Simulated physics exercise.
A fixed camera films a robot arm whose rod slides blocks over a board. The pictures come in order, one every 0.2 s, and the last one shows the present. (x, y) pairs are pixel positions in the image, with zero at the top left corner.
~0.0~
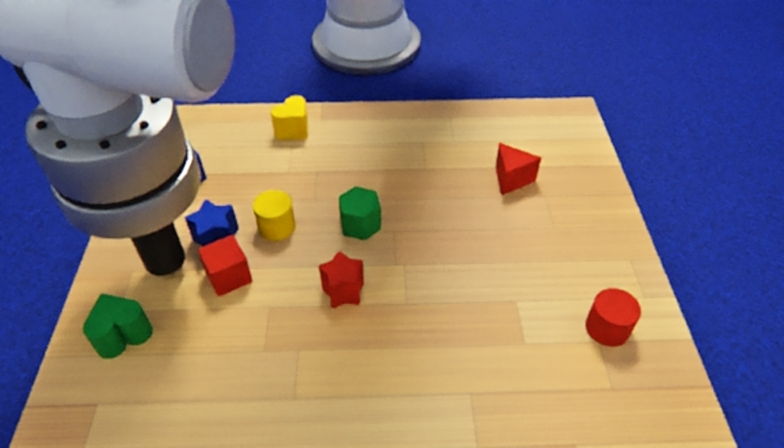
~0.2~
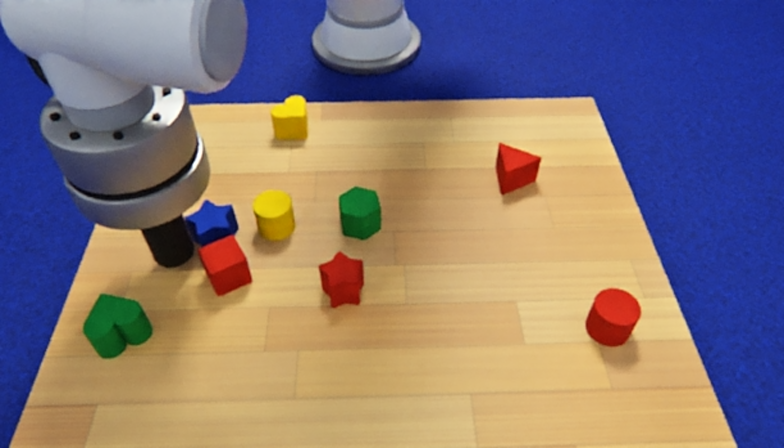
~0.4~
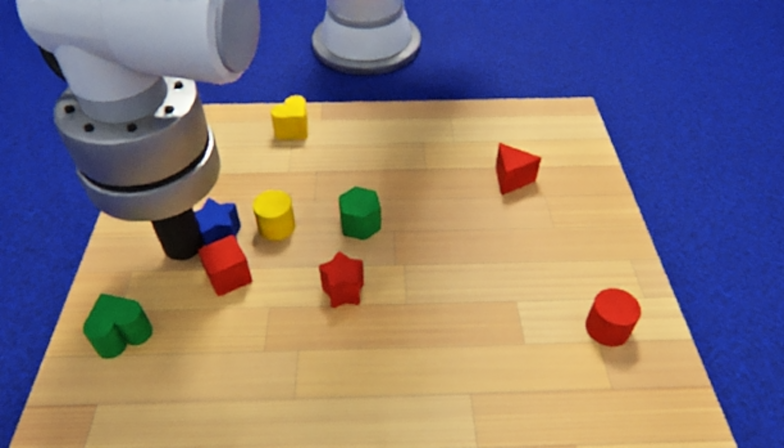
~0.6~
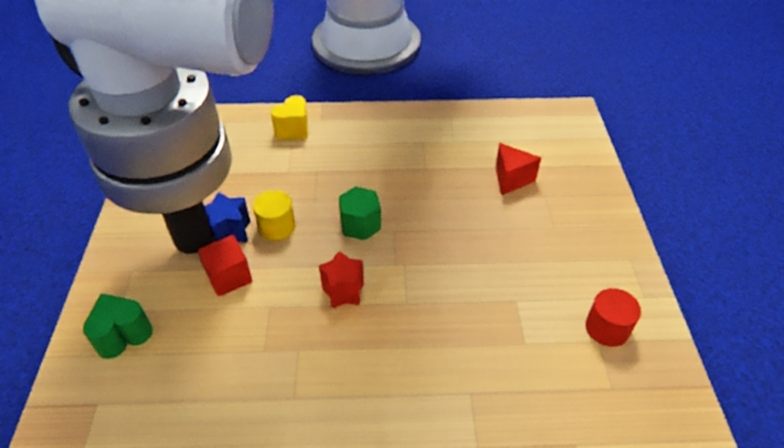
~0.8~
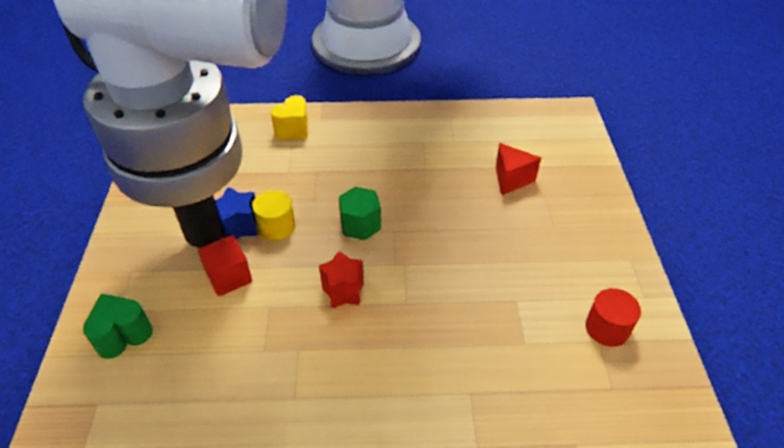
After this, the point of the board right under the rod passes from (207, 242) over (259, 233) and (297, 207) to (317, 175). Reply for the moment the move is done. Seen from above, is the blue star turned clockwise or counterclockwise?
The blue star rotates clockwise.
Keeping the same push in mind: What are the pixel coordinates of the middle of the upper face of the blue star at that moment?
I expect it at (354, 148).
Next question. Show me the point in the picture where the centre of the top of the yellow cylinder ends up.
At roughly (374, 166).
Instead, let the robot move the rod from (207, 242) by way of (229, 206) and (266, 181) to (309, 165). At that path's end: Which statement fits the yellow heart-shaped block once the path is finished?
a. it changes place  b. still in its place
b: Still in its place.
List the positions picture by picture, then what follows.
The first picture shows rod tip (166, 261); block tops, red square piece (222, 254); blue star (210, 216); yellow cylinder (272, 203); green hexagonal block (359, 201).
The second picture shows rod (175, 254); blocks unchanged.
The third picture shows rod (184, 247); blue star (213, 214).
The fourth picture shows rod (194, 240); blue star (223, 208).
The fifth picture shows rod (205, 234); red square piece (222, 254); blue star (233, 202); yellow cylinder (272, 203); green hexagonal block (359, 201).
On the path given first. One third of the way, rod (257, 224); blue star (284, 192); yellow cylinder (320, 189).
Two thirds of the way, rod (295, 198); blue star (323, 168); yellow cylinder (359, 171); green hexagonal block (368, 201), turned 30° clockwise.
At the end, rod (316, 167); red square piece in place; blue star (354, 148), turned 55° clockwise; yellow cylinder (374, 166); green hexagonal block (368, 201), turned 30° clockwise.
